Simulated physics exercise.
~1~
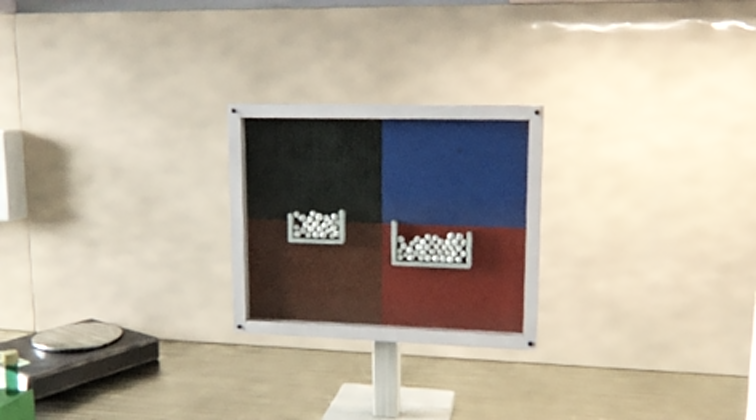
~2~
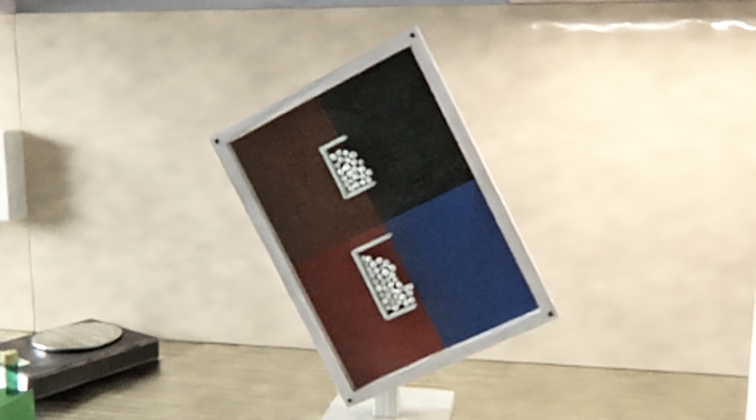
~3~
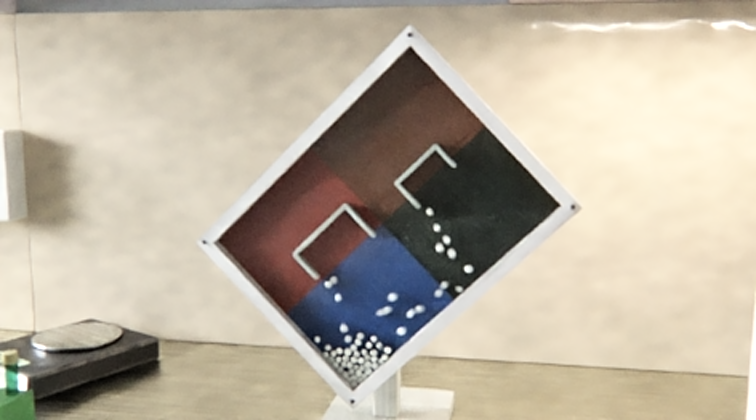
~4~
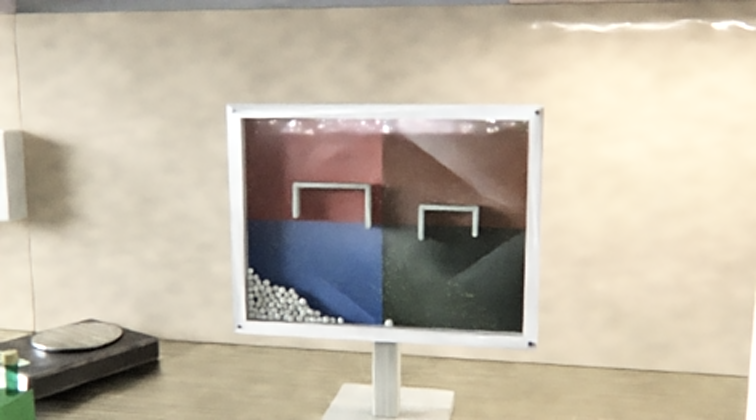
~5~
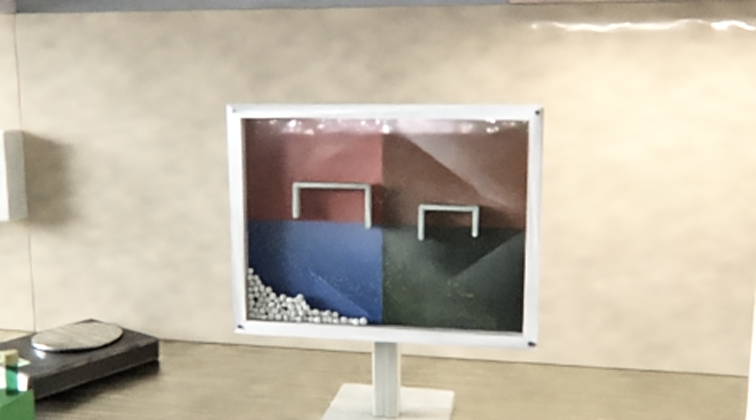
On a wooden worktop against a pale, mottled wall, seen from the front, a flat white-framed case stands on a white stand, with a dark device with a round plate to the left. Its quarters are black and blue above, brown and red below, and two open-topped holders, the right one larger, are filled with white beads. The case turns clockwise, and the beads slump inside the tipping holders. As it turns further, they spill out and tumble towards the lowest corner. The case stops upside down, its holders empty, and the beads settle in a sloping heap at lower left, all in blue.
